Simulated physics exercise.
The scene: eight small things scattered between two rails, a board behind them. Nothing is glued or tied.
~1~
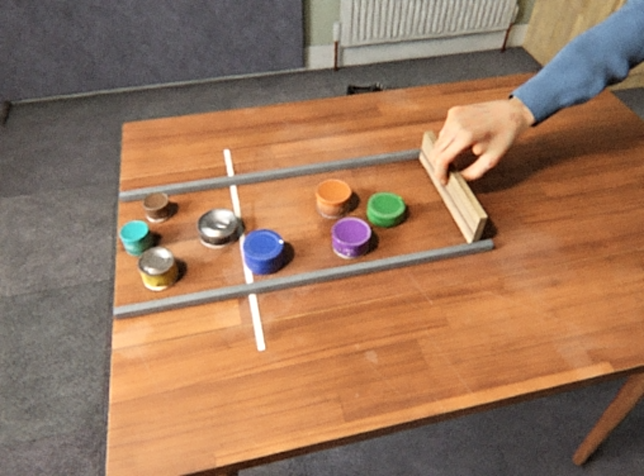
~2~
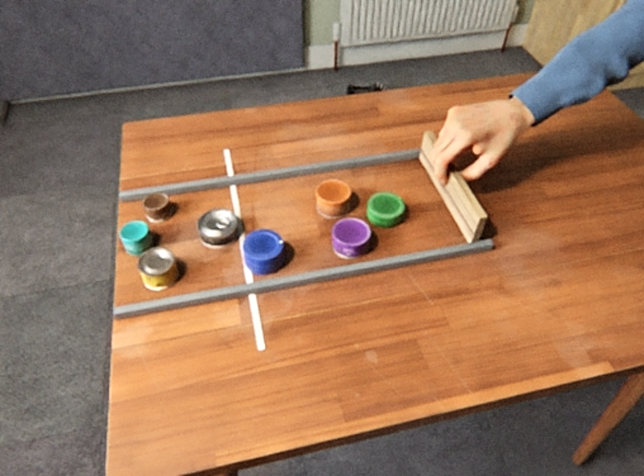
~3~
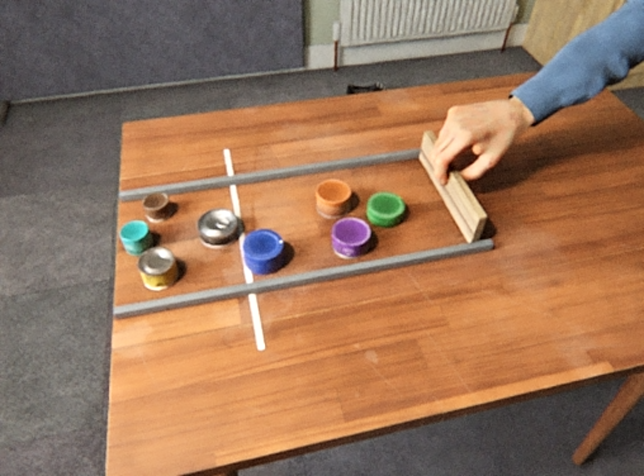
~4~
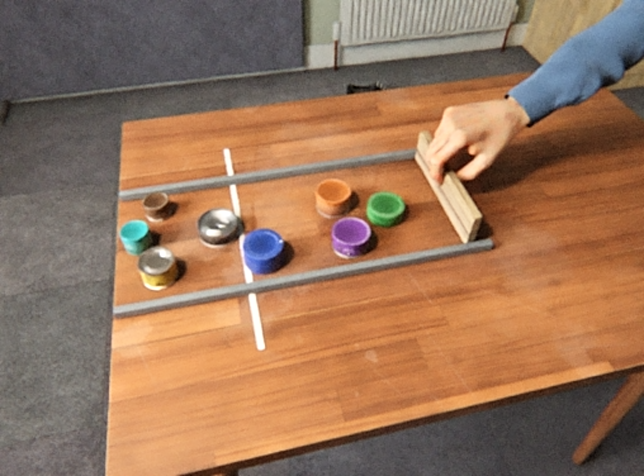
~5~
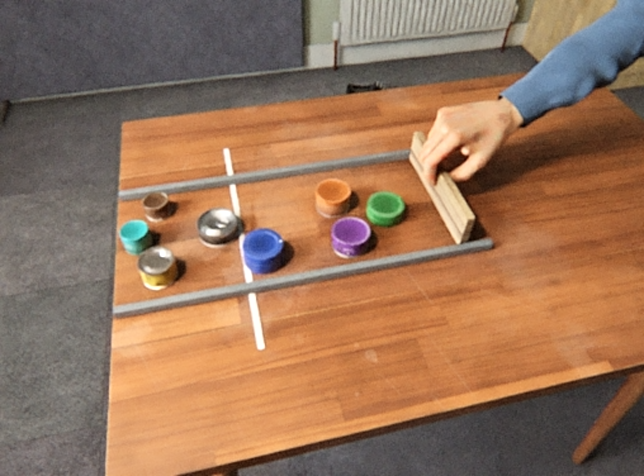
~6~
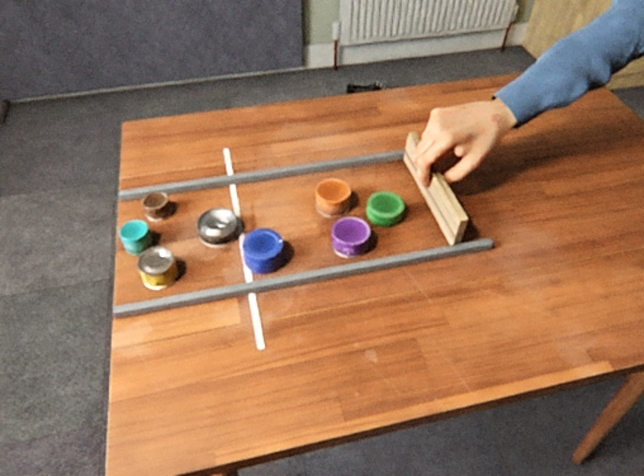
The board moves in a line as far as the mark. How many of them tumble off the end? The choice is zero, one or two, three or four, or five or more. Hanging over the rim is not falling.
The number that fall off is zero.
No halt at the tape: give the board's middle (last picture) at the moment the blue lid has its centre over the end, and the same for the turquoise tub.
At (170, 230) for the blue lid; at (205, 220) for the turquoise tub.
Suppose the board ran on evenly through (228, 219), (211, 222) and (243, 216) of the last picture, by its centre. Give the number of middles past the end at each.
It would be 0, 0 and 0.
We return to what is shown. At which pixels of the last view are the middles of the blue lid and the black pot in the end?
Near (189, 259) and (187, 231).
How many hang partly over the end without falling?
Overhanging: 0.
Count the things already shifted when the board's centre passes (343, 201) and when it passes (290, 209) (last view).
The counts are 3 and 4.
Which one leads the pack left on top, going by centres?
The turquoise tub.
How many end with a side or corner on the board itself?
That makes 3.
Early on, none off yet; turquoise tub at rest near (137, 238); yellow pot at rest near (158, 268); brown pot at rest near (157, 207).
Finally, the number that fall off is zero.
